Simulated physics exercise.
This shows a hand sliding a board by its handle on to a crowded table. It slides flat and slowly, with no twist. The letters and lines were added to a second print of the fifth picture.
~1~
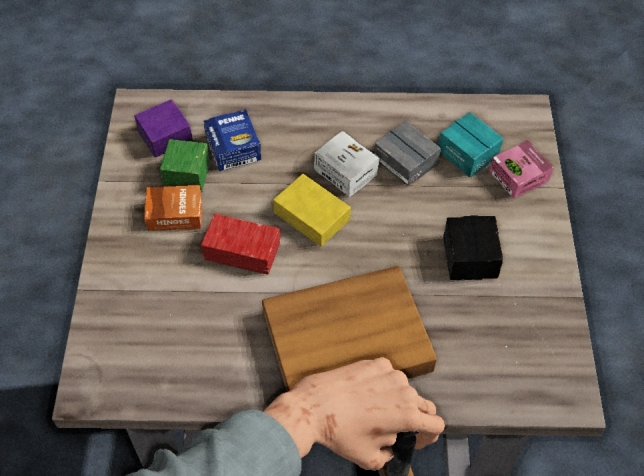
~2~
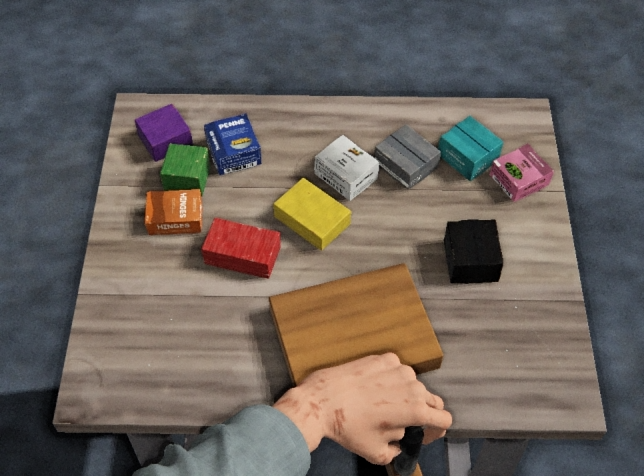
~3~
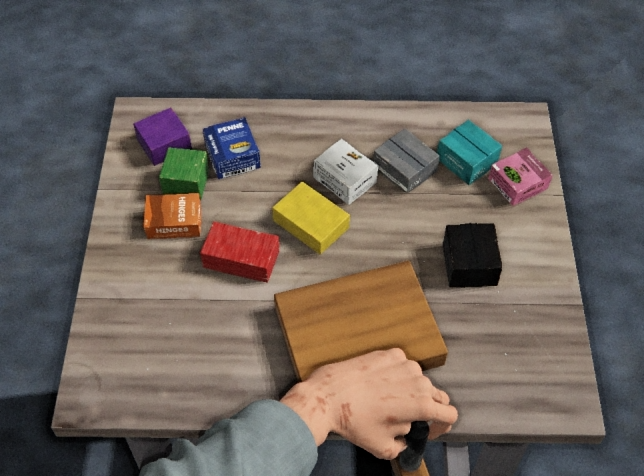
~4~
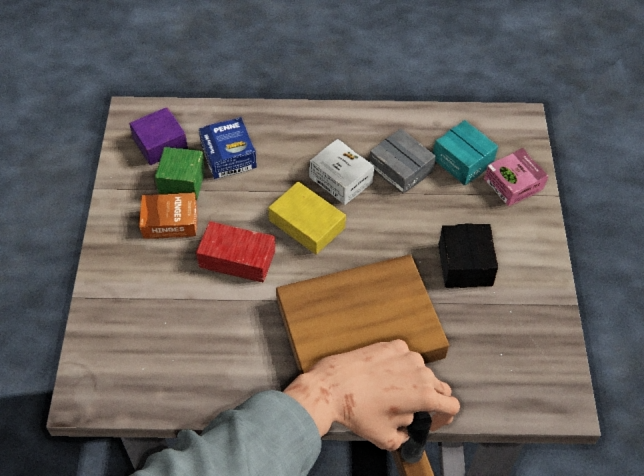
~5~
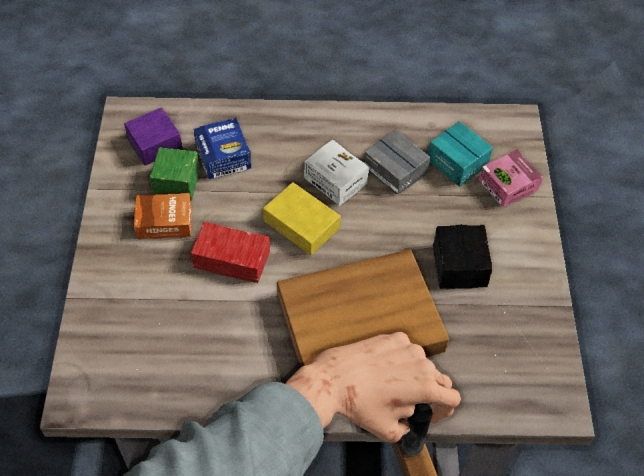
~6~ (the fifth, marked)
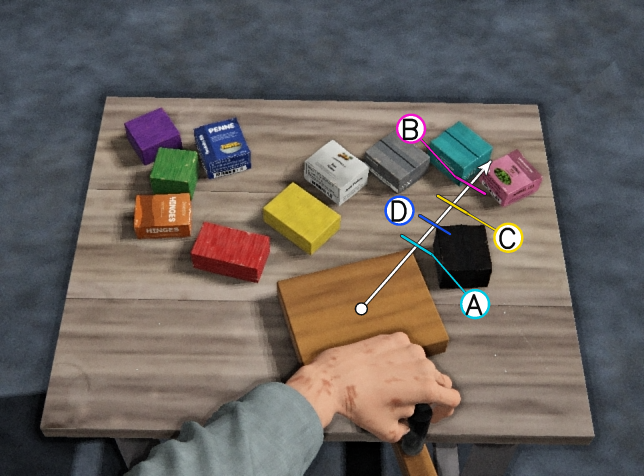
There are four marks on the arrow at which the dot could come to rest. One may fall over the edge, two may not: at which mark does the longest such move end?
At B, and not beyond.
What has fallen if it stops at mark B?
The black box.
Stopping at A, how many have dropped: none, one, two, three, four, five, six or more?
The count is none.
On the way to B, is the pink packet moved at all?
Yes.
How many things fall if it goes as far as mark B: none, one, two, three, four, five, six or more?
By then, one.
On the copy, A at (417, 245); B at (470, 185); C at (453, 205); D at (435, 225); the arrow from (361, 309) to (491, 162); the white dot at (361, 309).
On B. First, board (402, 269); black box (489, 244); pink packet (511, 178).
Then, board (441, 225); black box (535, 222); pink packet (512, 178).
Finally, board (468, 194); black box over the edge; pink packet (542, 165); one fallen.
By contrast, A is within the limit but short; C is within the limit but short; D is within the limit but short.
